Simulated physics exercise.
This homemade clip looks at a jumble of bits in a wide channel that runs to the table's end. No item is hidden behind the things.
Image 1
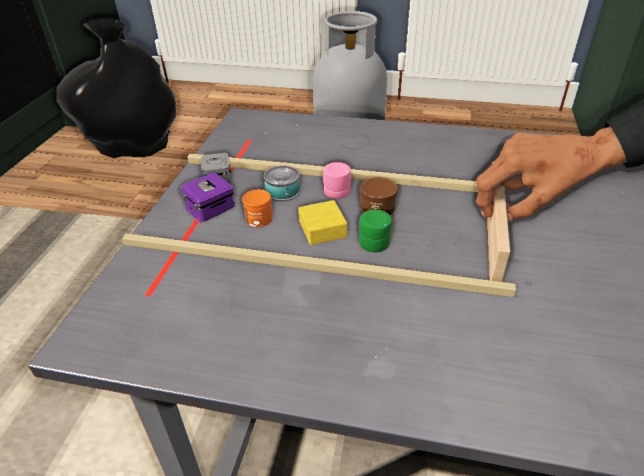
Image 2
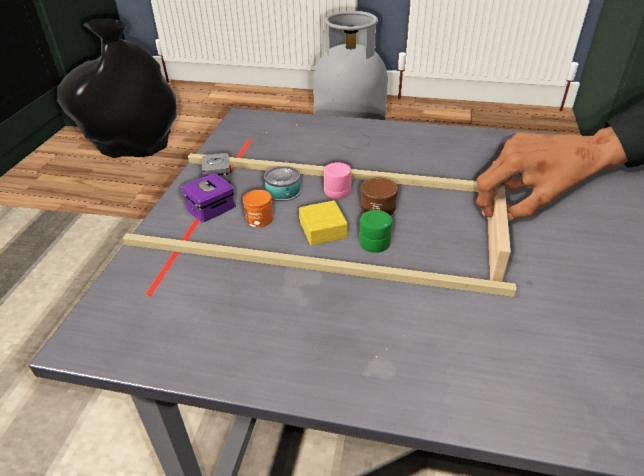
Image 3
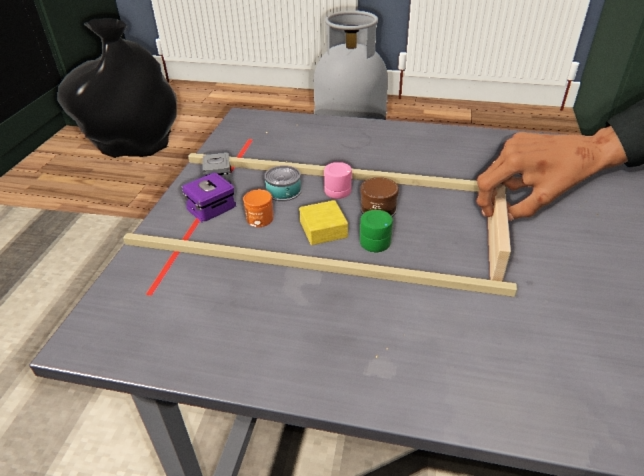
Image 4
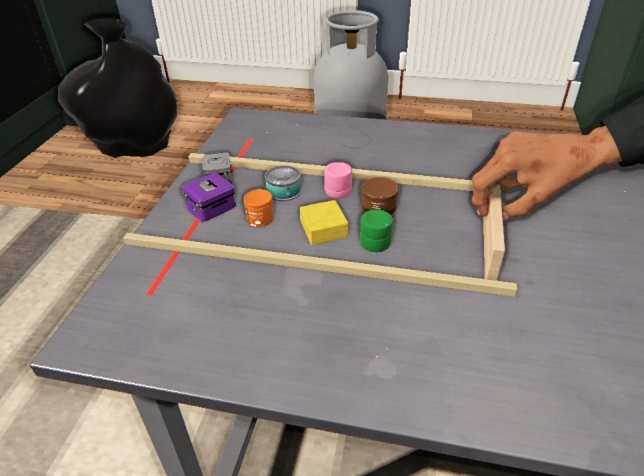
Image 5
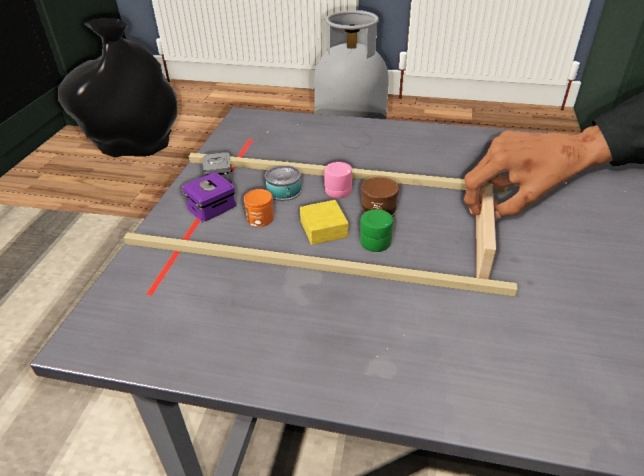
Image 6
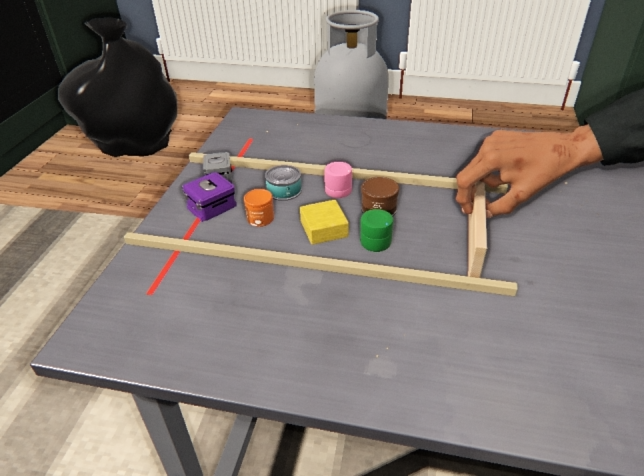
On a dark tabletop, a hand holds a wooden board still, then slides it slightly left between two strips toward scattered small items.
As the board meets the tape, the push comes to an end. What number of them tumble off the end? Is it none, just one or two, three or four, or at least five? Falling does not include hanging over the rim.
The number that drop off is just one or two.
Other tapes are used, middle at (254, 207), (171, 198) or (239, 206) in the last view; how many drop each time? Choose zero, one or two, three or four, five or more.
In order: Zero, at least five, zero.
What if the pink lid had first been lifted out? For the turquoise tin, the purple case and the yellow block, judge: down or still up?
Turquoise tin: Still up; purple case: Down; yellow block: Still up.
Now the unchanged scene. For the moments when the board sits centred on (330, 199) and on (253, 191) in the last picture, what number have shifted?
The count reaches 5 first and 8 second.
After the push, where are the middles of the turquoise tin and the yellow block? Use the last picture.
Roughly (187, 166) for the first and roughly (173, 202) for the second.
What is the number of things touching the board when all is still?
Total: 3.
A little later, none off yet; grey case at rest near (218, 170); purple case at rest near (210, 197); orange tub at rest near (259, 208).
Next, none off yet; grey case at rest near (218, 170); purple case shifted a little near (198, 190); orange tub shifted well along near (228, 191).
When it is over, the number that fall off is one or two; down, purple case and grey case.
